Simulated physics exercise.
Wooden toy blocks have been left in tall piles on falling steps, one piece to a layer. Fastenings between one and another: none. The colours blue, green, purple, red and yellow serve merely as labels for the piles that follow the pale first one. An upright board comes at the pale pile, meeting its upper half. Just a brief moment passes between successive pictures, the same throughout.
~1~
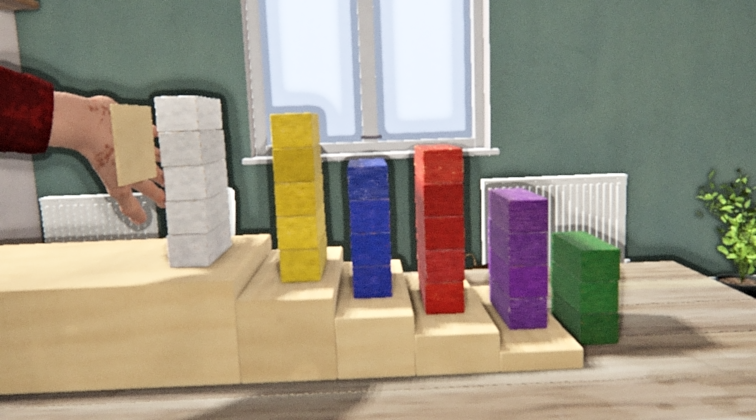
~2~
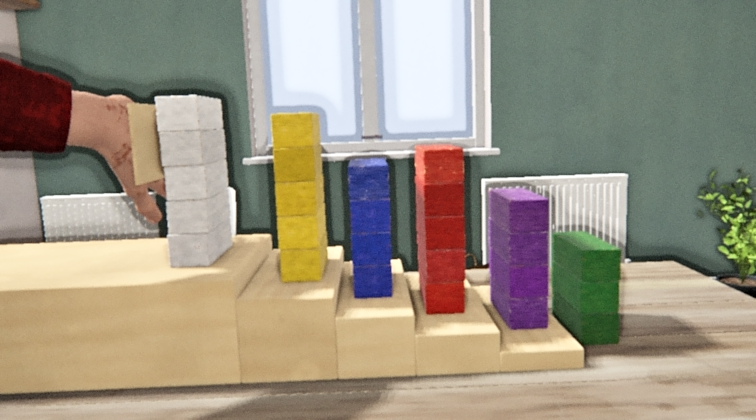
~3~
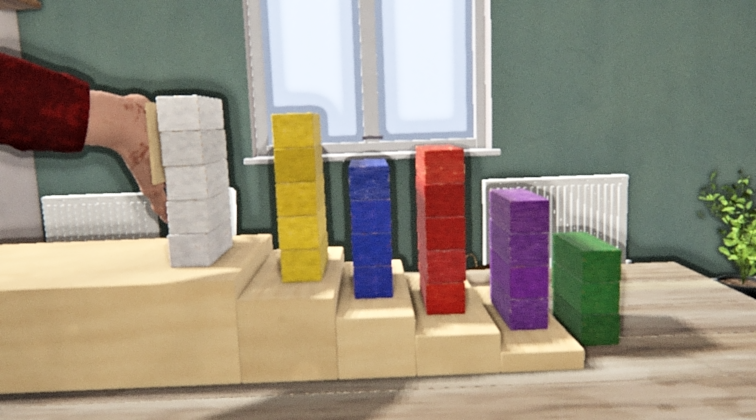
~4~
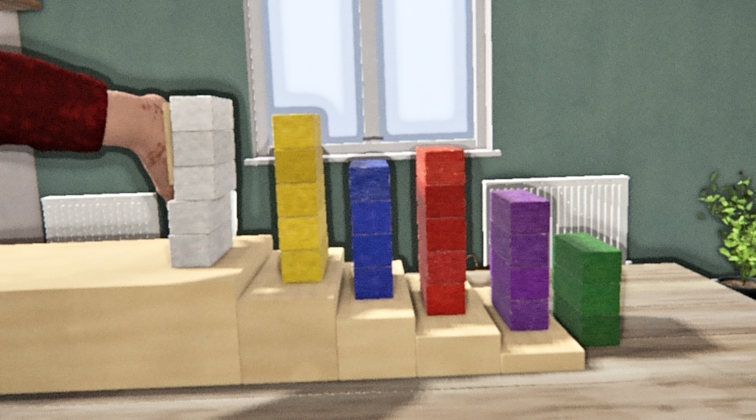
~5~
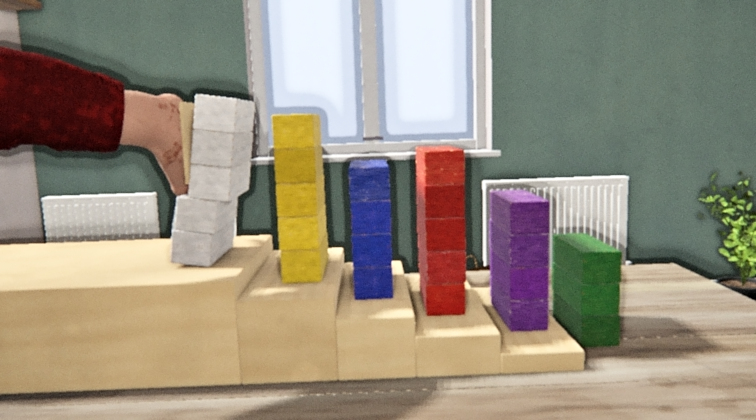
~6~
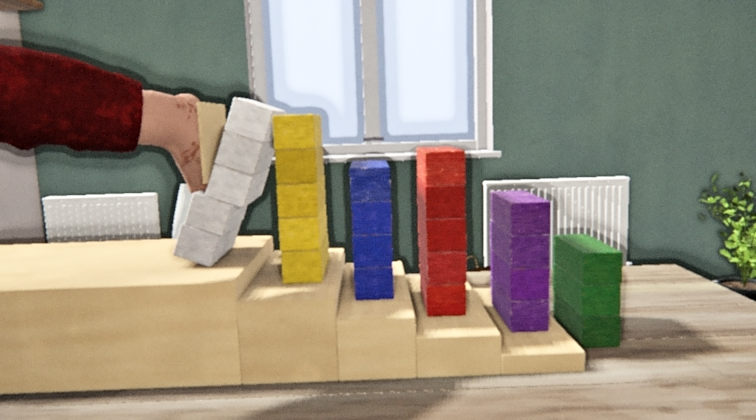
A hand moves a board right against the white block stack, which leans right.
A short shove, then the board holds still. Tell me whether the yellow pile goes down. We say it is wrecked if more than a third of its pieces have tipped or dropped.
It goes down.
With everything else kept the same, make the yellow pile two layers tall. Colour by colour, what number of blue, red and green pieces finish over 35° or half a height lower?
By colour, I'd count blue 0, red 0, green 0.
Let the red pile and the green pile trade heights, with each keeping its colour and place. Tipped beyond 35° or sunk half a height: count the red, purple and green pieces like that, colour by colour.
It comes to red 2, then purple 3, then green 4.
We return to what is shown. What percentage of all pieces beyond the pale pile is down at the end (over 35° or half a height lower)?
It comes to about 80 per cent.
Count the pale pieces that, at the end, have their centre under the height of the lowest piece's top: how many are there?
Pale piece tally: 4.
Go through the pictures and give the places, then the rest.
In the first frame (pixels give the middle of a visible side), board (114, 134) not yet touching; top yellow block (292, 131); top green block (601, 266); none of the others has stirred.
The second frame shows board (132, 133) not yet touching; top yellow block (292, 131).
The third frame shows board (149, 133) not yet touching; top yellow block (293, 131).
The fourth frame shows board (167, 133) pushing; top yellow block (293, 132).
The fifth frame shows board (183, 132) pushing, top of the pale pile leaning a little; top yellow block (293, 132); none of the others has stirred.
The sixth frame shows board (200, 132) pushing, top of the pale pile leaning clearly; top yellow block (294, 132); top green block (603, 269); none of the others has stirred.
Shortly afterwards, 5 of the pale pile down; 3 of the 5 yellow blocks down (3 of 21 in all colours); top yellow block tilted a little, about its own height lower; top red block tilted clearly.
Next, 5 of the pale pile down; 4 of the 5 yellow blocks down (17 of 21 in all colours); top yellow block tilted clearly, some three heights lower; top purple block tilted steeply, some two heights lower.
In the end, 5 of the pale pile down; 4 of the 5 yellow blocks down (17 of 21 in all colours); top yellow block on its side; top purple block upside down. From the last view, middles, top yellow block near (654, 281).
